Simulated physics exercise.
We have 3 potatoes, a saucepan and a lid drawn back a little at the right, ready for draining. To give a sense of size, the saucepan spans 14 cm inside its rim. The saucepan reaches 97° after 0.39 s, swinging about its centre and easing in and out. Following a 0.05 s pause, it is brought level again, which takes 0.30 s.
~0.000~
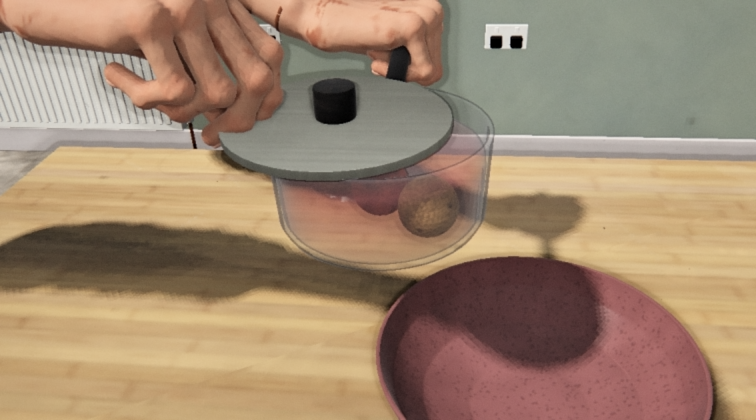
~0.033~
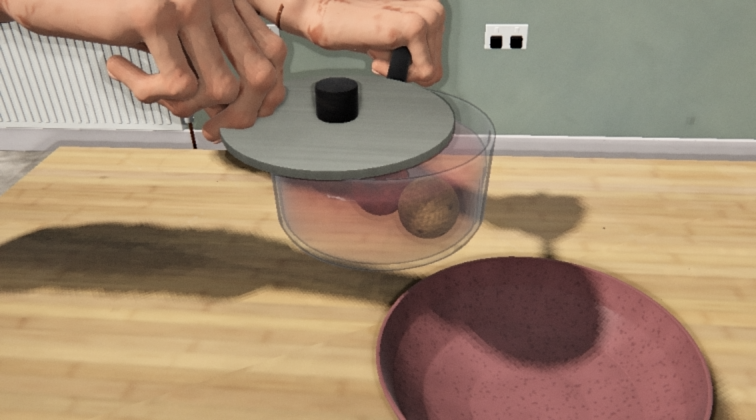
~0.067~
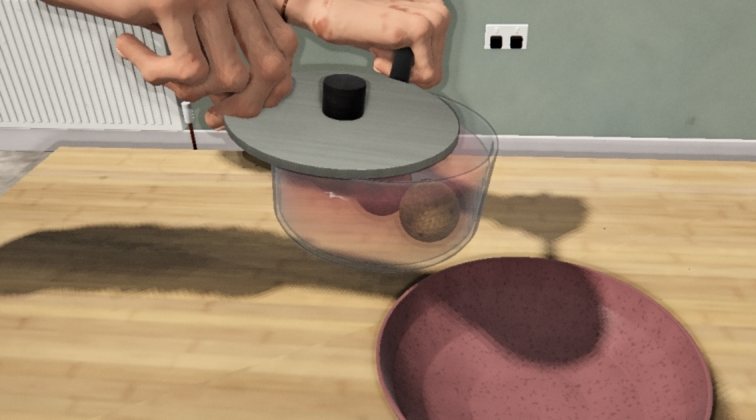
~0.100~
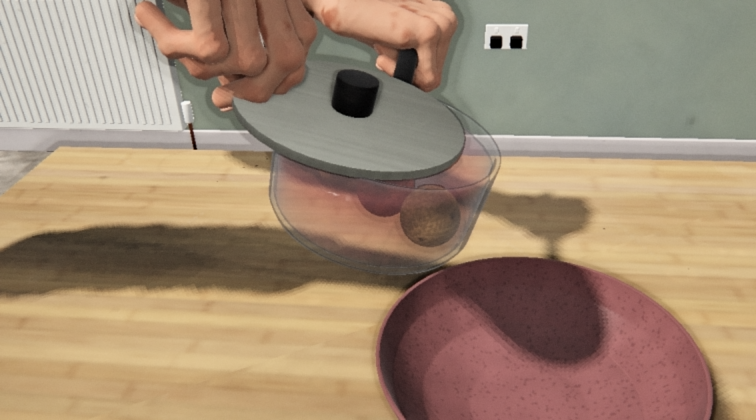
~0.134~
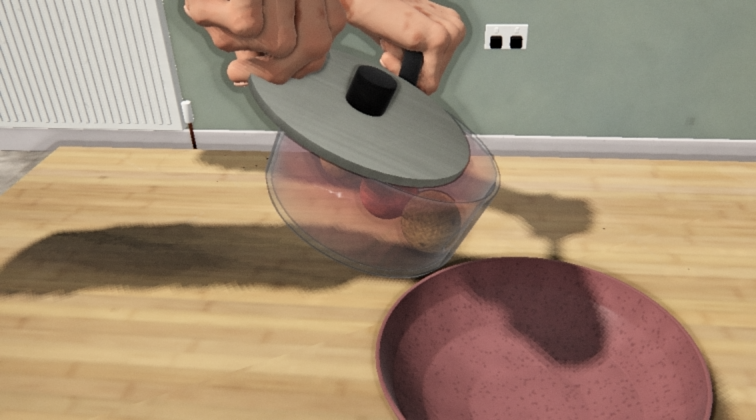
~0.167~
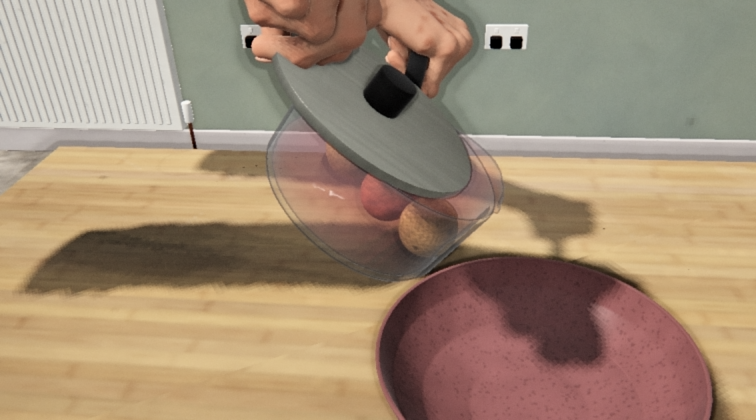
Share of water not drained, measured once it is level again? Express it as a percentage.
Roughly 21 per cent.
After 0.31 s the tilt is 88° and 59 per cent of the water is still in the saucepan.
After 0.42 s the tilt is 97° and 35 per cent of the water is still in the saucepan.
After 0.53 s the tilt is 77° and 24 per cent of the water is still in the saucepan.
After 0.65 s the tilt is 20° and 21 per cent of the water is still in the saucepan.
In the end 21 per cent of the water is still in the saucepan.
